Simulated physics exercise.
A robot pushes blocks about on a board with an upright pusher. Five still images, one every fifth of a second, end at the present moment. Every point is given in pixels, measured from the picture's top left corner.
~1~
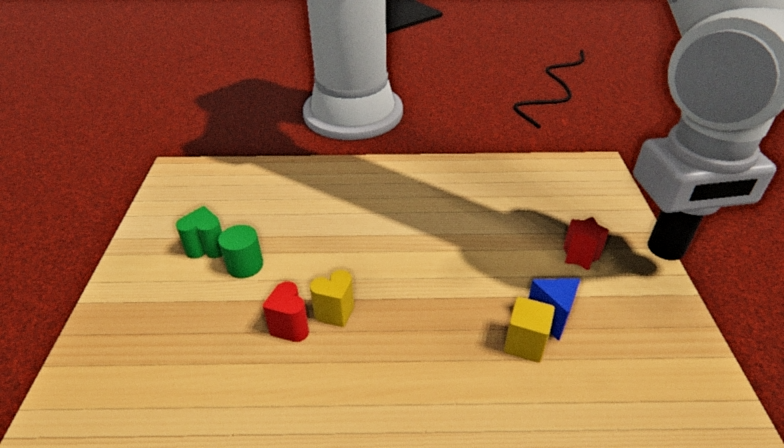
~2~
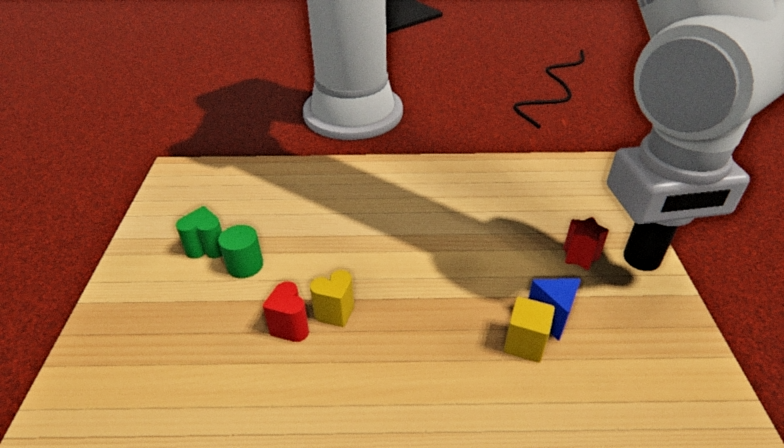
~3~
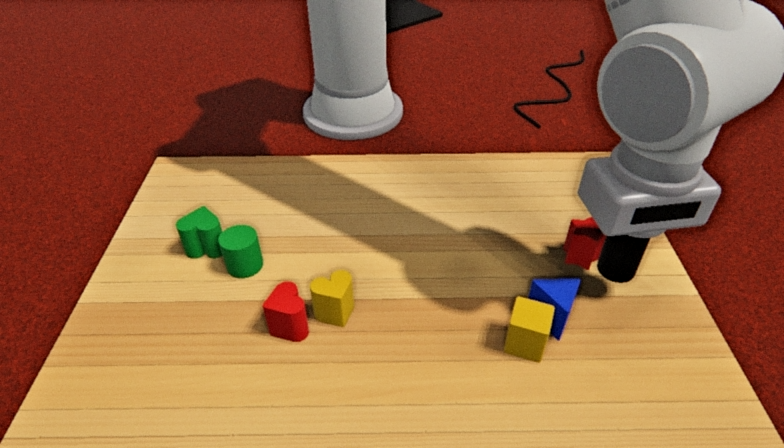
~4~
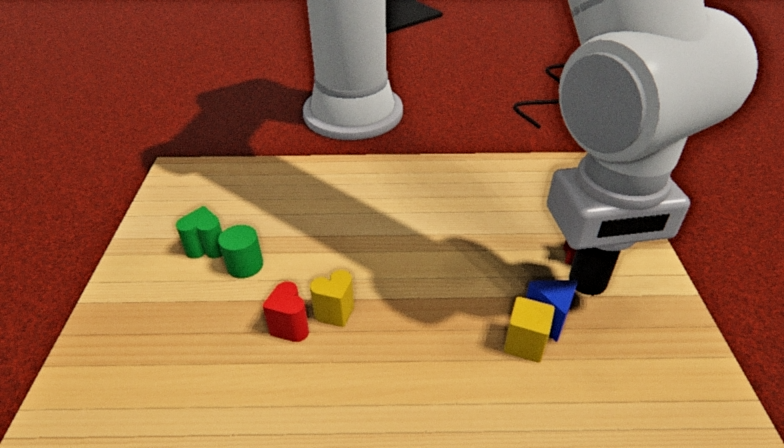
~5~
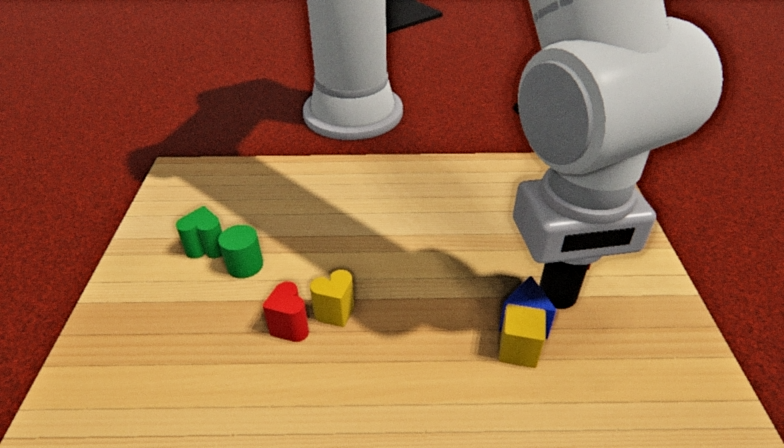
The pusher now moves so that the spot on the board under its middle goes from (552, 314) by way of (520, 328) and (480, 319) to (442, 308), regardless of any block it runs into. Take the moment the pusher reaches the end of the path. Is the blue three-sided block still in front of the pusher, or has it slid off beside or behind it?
At the end of the path, the pusher has already lost the blue three-sided block, which lies beside or behind it.
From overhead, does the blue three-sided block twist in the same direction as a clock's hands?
Short answer: No.
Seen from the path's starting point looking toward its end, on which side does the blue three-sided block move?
Toward the left.
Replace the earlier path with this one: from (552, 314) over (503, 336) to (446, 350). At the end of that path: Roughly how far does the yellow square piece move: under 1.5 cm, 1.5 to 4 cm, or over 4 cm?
It moves a fair bit, 1.5 to 4 cm.
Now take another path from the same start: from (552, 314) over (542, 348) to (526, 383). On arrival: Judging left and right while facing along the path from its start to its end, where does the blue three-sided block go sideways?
Seen from start to end, it moves right.
The first path, step by step. One third of the way, pusher (523, 310); yellow square piece (520, 330); blue three-sided block (488, 300).
Two thirds of the way, pusher (483, 301); yellow square piece (520, 330); blue three-sided block (453, 300).
At the end, pusher (444, 290); yellow square piece (520, 330); blue three-sided block (428, 302), turned 35° anticlockwise; red star-shaped block in place.
